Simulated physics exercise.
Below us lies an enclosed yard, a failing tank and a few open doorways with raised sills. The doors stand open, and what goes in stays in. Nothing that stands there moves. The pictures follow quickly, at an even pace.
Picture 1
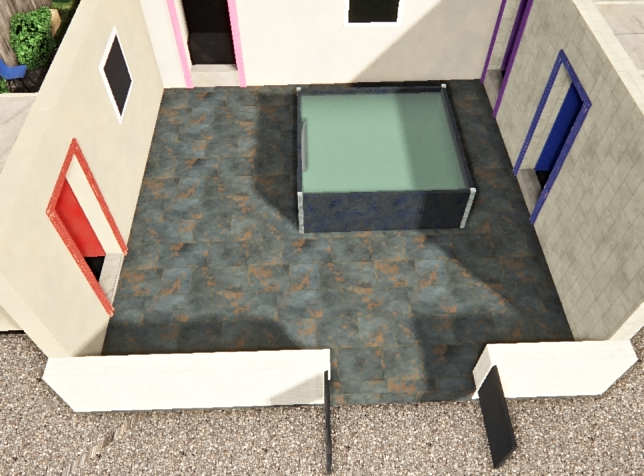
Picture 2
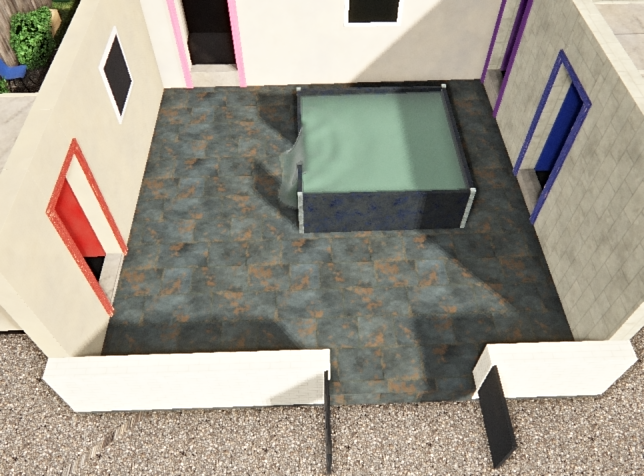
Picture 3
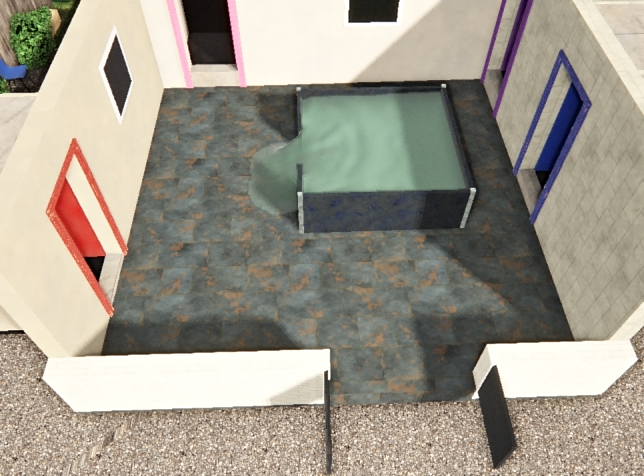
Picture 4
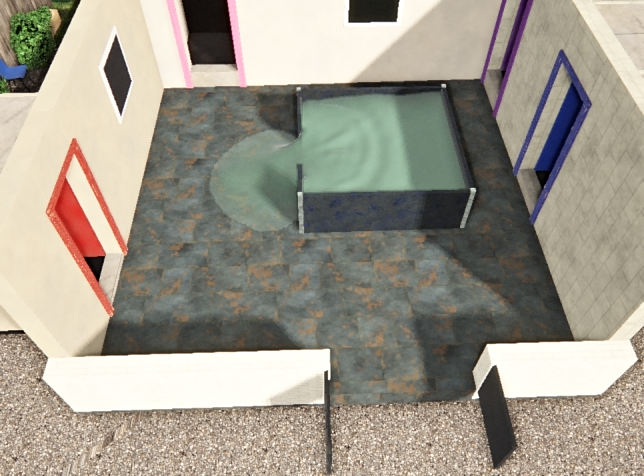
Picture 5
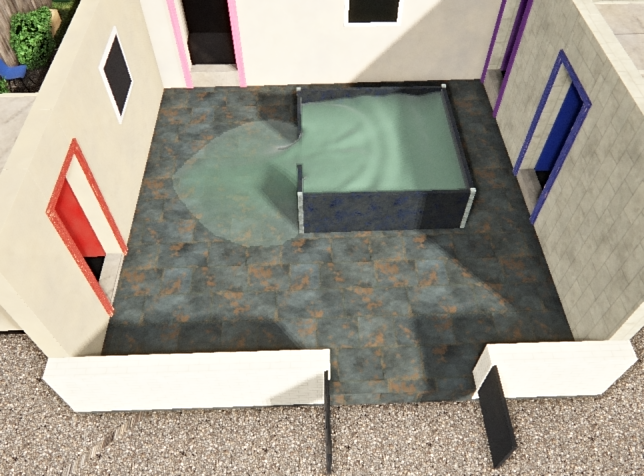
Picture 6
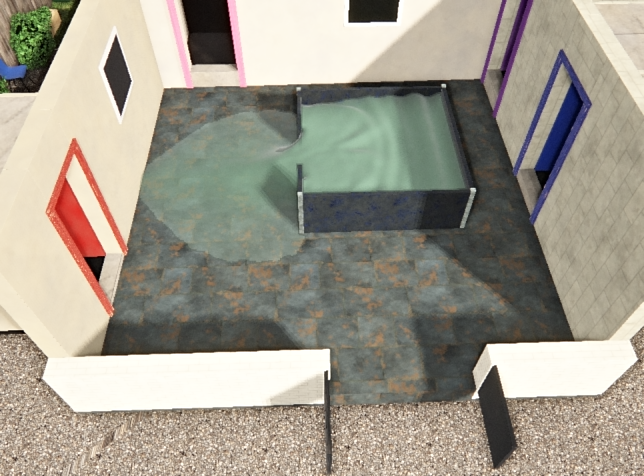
Water tank in a walled yard giving way on its left side, green water pouring out and fanning across the dark tiles.
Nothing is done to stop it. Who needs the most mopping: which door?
The red door.
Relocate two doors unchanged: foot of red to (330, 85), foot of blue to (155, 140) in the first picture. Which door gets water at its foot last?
I say the purple-painted one.
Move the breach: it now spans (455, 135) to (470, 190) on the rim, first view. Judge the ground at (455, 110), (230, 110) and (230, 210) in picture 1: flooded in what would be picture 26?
As listed: Wet, dry, free of water.
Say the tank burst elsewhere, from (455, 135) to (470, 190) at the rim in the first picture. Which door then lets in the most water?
The blue-painted one.
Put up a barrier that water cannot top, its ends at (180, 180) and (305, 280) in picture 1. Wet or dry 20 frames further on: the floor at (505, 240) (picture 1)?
Answer: Not flooded.
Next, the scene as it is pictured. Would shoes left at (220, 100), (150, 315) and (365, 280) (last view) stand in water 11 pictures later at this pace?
In turn: Under water, wet, dry.
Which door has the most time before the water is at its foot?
It is the one in blue.
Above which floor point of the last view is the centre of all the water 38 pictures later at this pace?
At about (303, 189).
A moment on, water covers 30 % of the floor; red door wet at the sill, nothing in, purple door not reached, pink door wet at the sill, nothing in, blue door not reached.
Next, water covers 35 % of the floor; red door some in, purple door not reached, pink door wet at the sill, nothing in, blue door not reached.
Then, water covers 55 % of the floor; red door a lot in, purple door not reached, pink door wet at the sill, nothing in, blue door not reached.
Later, water covers 95 % of the floor; red door a lot in, purple door wet at the sill, nothing in, pink door wet at the sill, nothing in, blue door wet at the sill, nothing in.
In the end, water covers 95 % of the floor; red door a lot in, purple door wet at the sill, nothing in, pink door wet at the sill, nothing in, blue door wet at the sill, nothing in; the red door has let in the most.
